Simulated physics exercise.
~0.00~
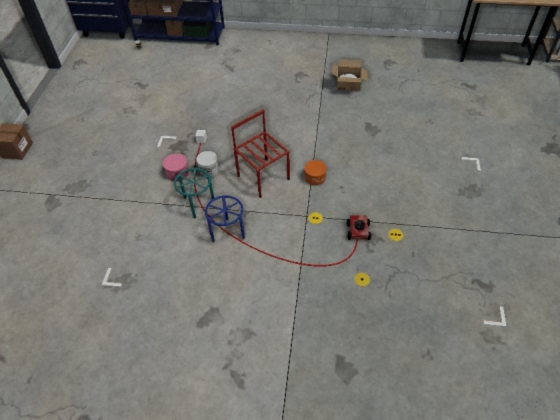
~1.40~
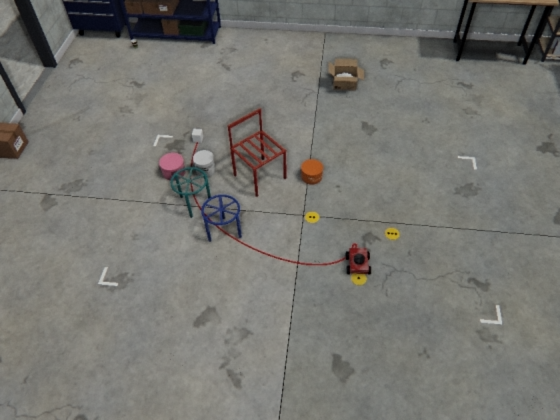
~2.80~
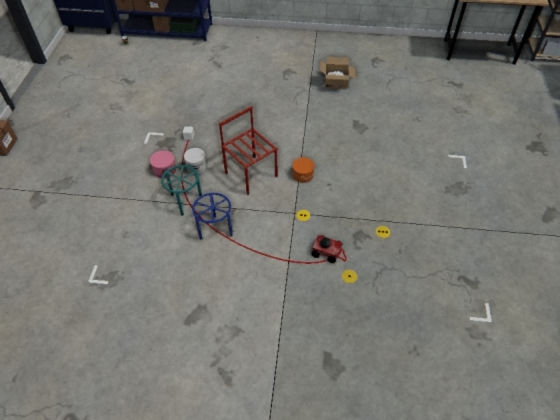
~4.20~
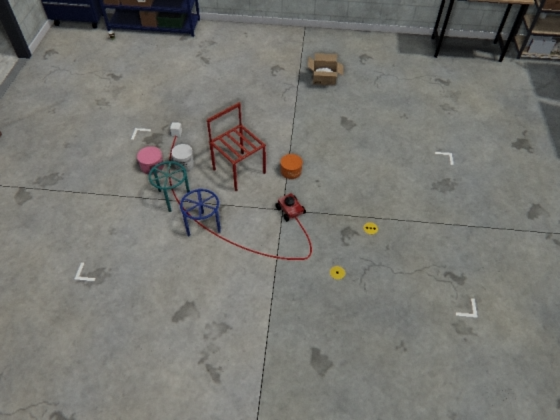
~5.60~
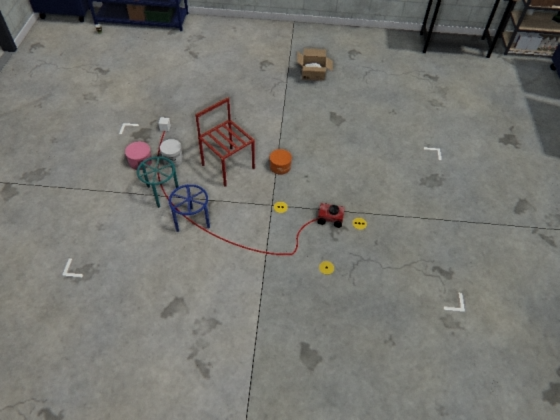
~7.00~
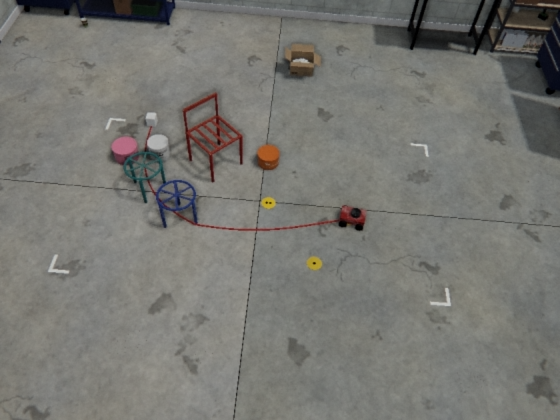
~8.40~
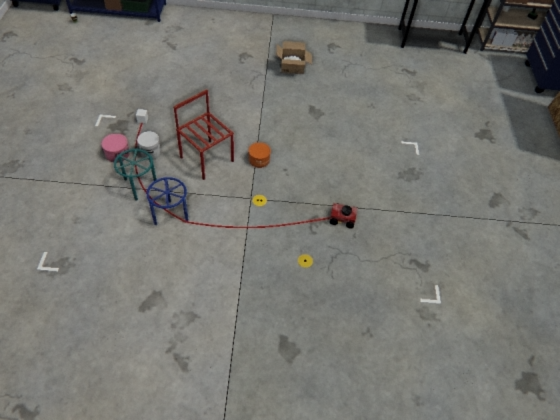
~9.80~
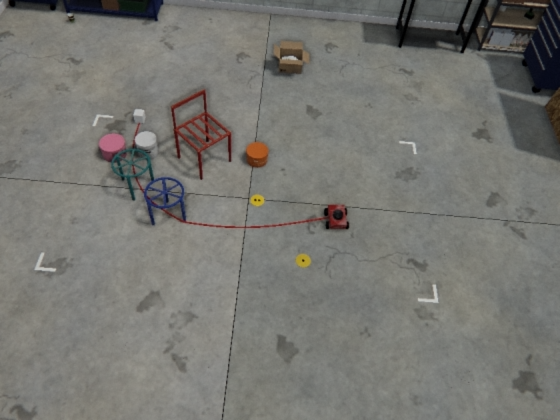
In this clip, a small red cart trailing a red lead past stools, bins and a chair moves down to a yellow mark, up and left to another, then right to a third, where it stops with the lead stretched behind it and the surrounding objects still standing.
